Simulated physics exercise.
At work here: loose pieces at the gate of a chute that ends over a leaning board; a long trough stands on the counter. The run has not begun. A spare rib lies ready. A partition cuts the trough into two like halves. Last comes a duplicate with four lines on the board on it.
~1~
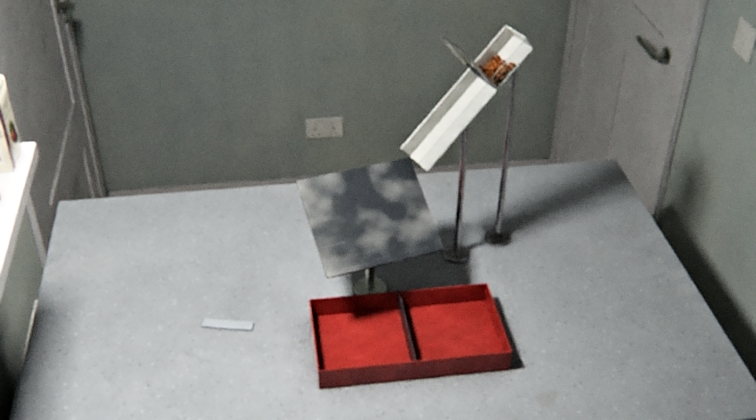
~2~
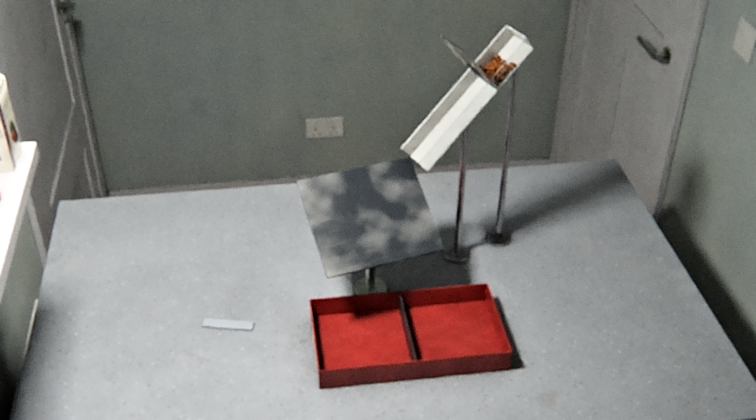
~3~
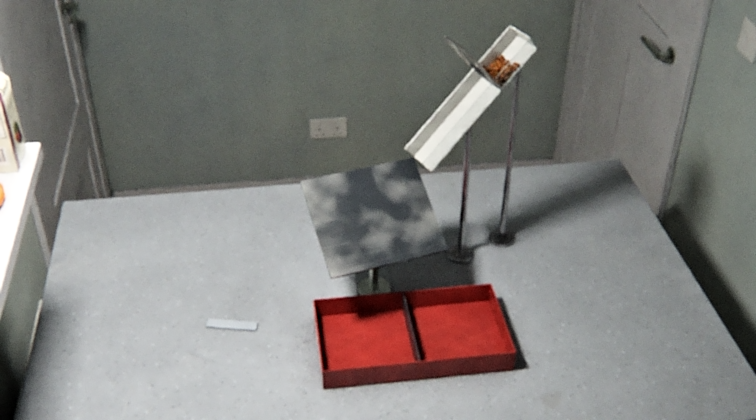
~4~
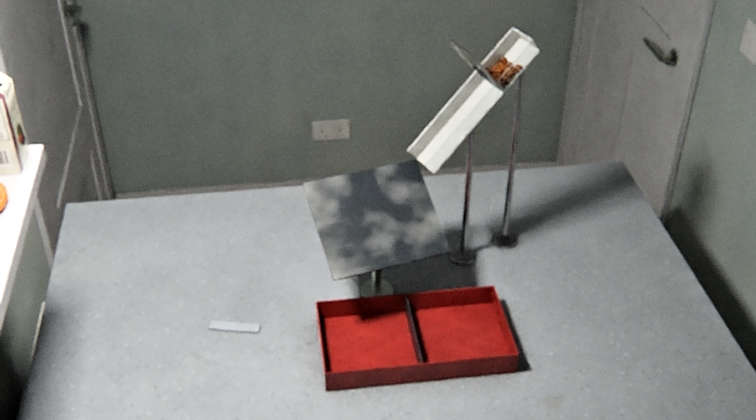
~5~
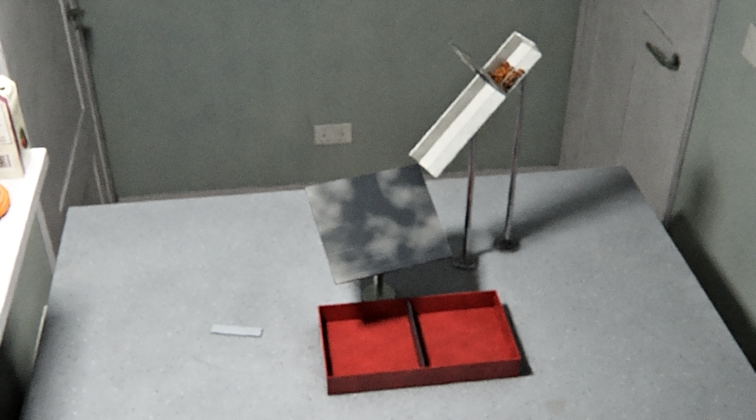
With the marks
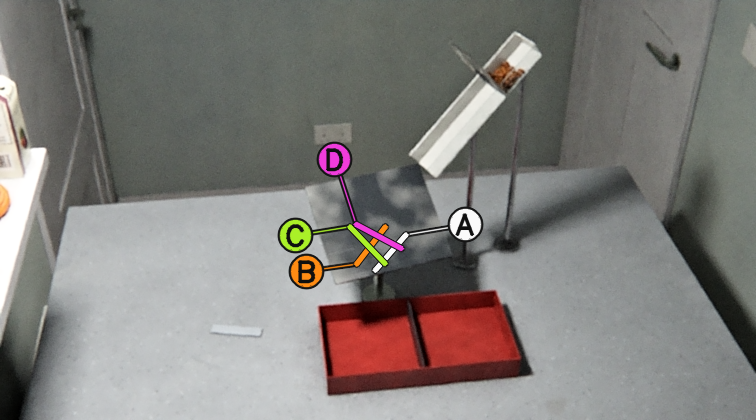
A white chute holding small orange-brown pieces stood propped above a tilted grey board and a red divided tray on a table, and nothing moved except the view, which shifted very slightly.
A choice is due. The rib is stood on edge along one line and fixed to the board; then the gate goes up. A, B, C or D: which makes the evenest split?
I would pick line C.
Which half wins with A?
Left.
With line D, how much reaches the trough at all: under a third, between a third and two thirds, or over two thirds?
Over two thirds.
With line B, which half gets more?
The left half.
On the marked copy, line A from (406, 234) to (375, 270); line B from (385, 226) to (356, 264); line C from (349, 226) to (385, 263); line D from (356, 224) to (401, 248).
For line A, of what is caught, nearly all in the left half, a stray few in the right.
For line B, of what is caught, most in the left half, about a quarter in the right.
For line C, of what is caught, about half in the left half, about half in the right.
For line D, of what is caught, a small part in the left half, nearly all in the right.
